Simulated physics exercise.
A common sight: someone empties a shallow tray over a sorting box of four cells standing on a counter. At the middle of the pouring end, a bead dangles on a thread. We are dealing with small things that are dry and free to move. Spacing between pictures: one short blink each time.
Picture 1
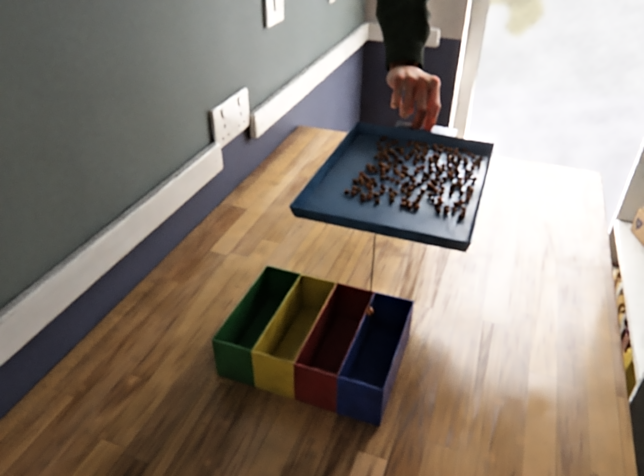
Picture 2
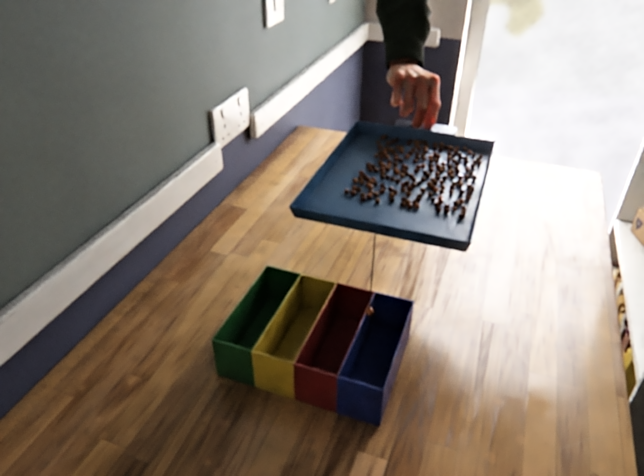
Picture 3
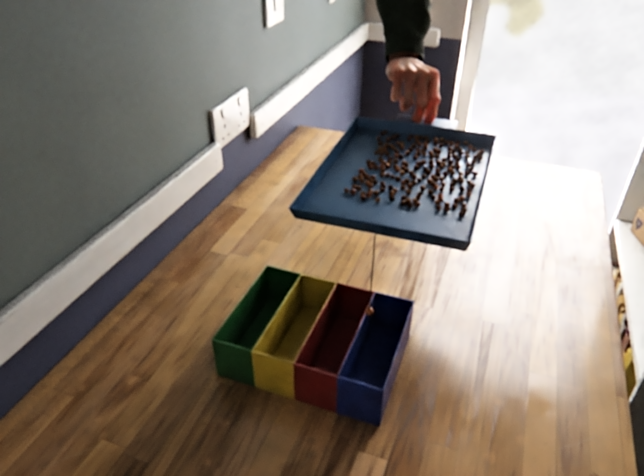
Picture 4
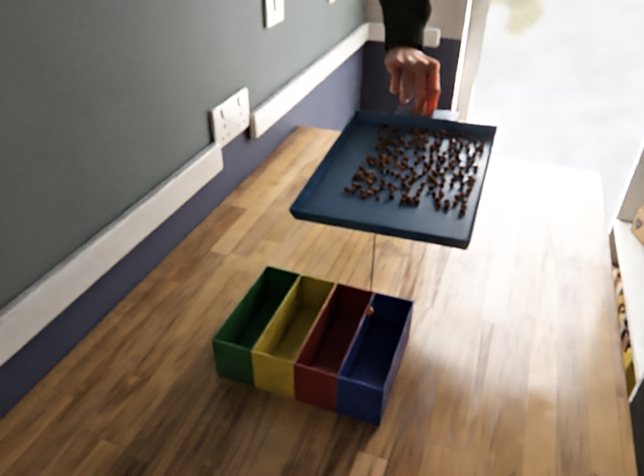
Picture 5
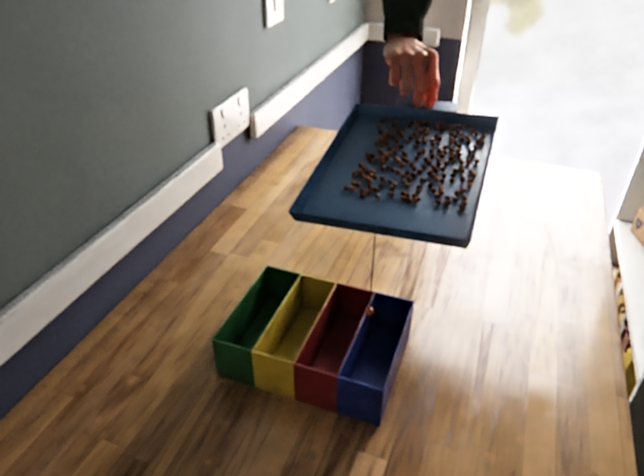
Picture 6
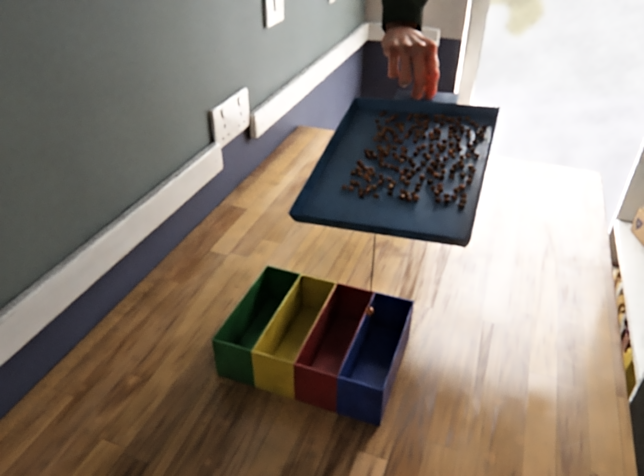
A shallow blue tray scattered with small brown pieces tilted slowly as a hand raised its far edge, while the green, yellow, red and blue box below stayed still on the wooden counter.
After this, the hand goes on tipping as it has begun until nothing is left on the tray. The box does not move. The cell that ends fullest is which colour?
It is the yellow cell.
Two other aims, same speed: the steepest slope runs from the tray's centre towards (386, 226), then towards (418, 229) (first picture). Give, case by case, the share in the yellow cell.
The first gives 0 %, the second 0 %.
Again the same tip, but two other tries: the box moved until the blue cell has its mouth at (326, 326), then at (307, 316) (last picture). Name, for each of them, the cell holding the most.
That red cell first, the blue one second.
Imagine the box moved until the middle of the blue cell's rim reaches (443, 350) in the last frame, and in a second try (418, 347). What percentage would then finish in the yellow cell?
Trial 1 around 10 percent, trial 2 around 30 percent.
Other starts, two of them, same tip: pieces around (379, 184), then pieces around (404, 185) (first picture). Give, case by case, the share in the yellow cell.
Close to 70 per cent, followed by close to 60 per cent.
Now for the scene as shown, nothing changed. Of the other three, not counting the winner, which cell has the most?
After the leader, it is that red cell.
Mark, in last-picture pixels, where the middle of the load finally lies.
About pixel (299, 352).
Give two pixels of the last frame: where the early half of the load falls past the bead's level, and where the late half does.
The opening part goes through (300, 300); what follows goes through (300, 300).
Shortly afterwards, tray tipped steeply; the bulk on the tray; a little in the yellow cell; only a few in the green cell; only a few in the red cell; only a few falling or outside the box.
Next, tray tipped right over; a little on the tray; near half in the yellow cell; near a quarter in the red cell; a little in the green cell; near a quarter falling or outside the box.
Some moments later, tray tipped past a quarter turn; near two thirds in the yellow cell; near a quarter in the red cell; a little in the green cell; only a few in the blue cell; only a few falling or outside the box.
In the end, tray tipped past a quarter turn; near two thirds in the yellow cell; near a quarter in the red cell; a little in the green cell; only a few in the blue cell; only a few outside the box.
